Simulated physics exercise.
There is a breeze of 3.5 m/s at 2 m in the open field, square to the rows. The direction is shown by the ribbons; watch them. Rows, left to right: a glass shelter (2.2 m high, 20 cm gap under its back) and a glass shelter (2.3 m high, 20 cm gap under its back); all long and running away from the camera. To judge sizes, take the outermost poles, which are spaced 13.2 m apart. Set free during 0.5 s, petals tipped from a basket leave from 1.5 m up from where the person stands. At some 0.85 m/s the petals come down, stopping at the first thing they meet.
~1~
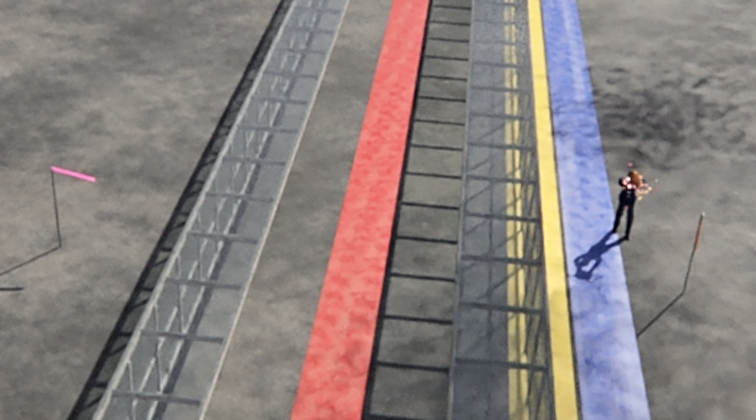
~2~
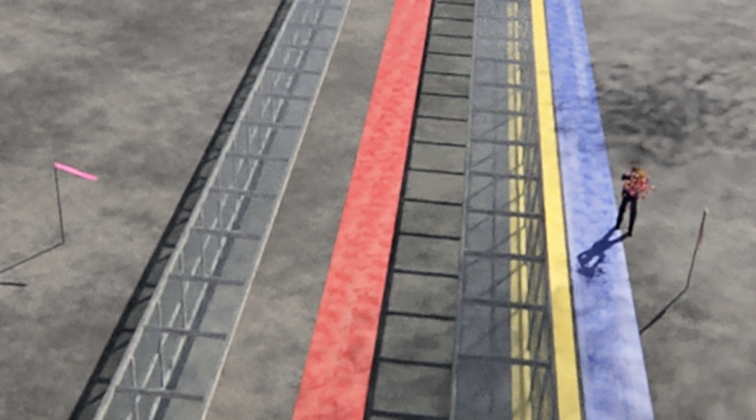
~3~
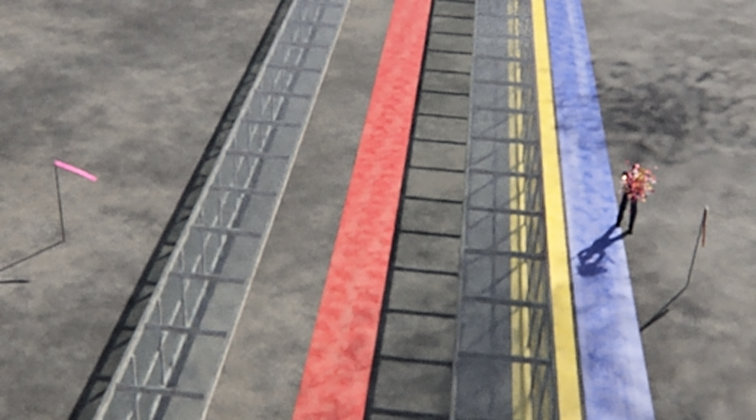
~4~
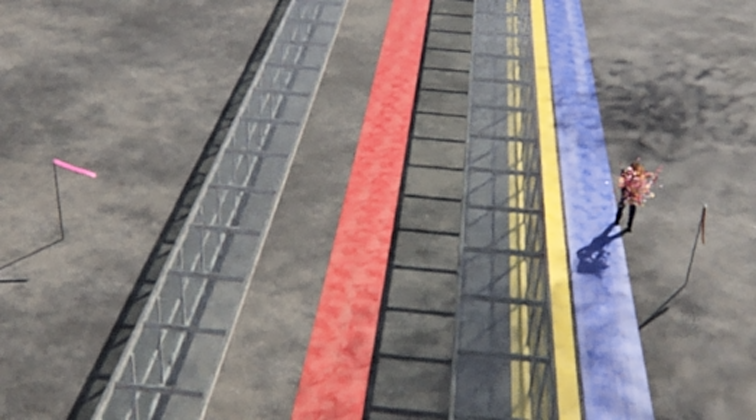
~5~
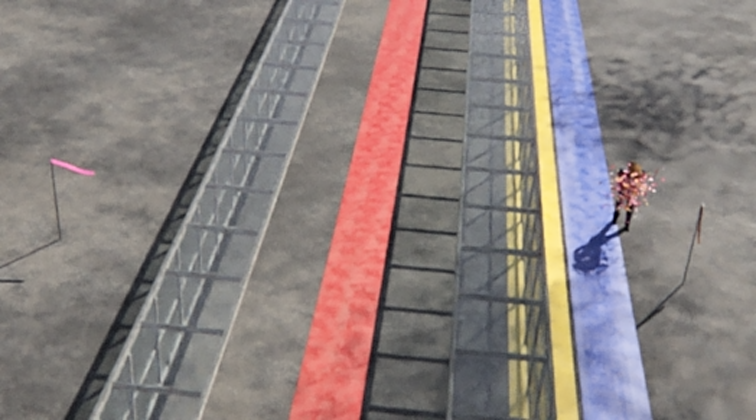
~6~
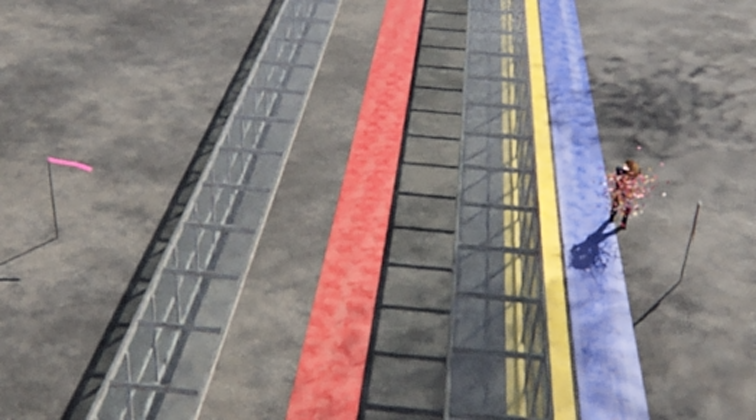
A person beside a blue strip releases petals, which scatter and drift slightly left.
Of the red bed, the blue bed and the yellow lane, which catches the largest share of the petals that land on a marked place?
The blue one.
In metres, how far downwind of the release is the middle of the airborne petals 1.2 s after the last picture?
That comes to around 0.5 m.
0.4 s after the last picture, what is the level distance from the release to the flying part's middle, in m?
The distance is close to 0.0 m.
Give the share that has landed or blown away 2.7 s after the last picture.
About 85 %.
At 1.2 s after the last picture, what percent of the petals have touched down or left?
My guess would be close to 30 percent.
Then, 0.4 s after the last picture, 2 % is no longer flying here, and 0 % lies on the yellow lane, 1 % on the blue bed and 0 % on the red bed; the middle of what still flies is 0.9 m above the low ground, near (618, 201).
Then, 1.2 s after the last picture, 32 % is no longer flying here, and 0 % lies on the yellow lane, 28 % on the blue bed and 0 % on the red bed; the middle of what still flies is 0.5 m above the low ground, near (604, 216).
Then, 2.7 s after the last picture, 87 % is no longer flying here, and 2 % lies on the yellow lane, 75 % on the blue bed and 0 % on the red bed; the middle of what still flies is 0.4 m above the low ground, near (594, 216).
Then, 7.2 s after the last picture, 100 % is no longer flying here, and 5 % lies on the yellow lane, 82 % on the blue bed and 0 % on the red bed.
Then, 44.2 s after the last picture, 100 % is no longer flying here, and 6 % lies on the yellow lane, 82 % on the blue bed and 0 % on the red bed.
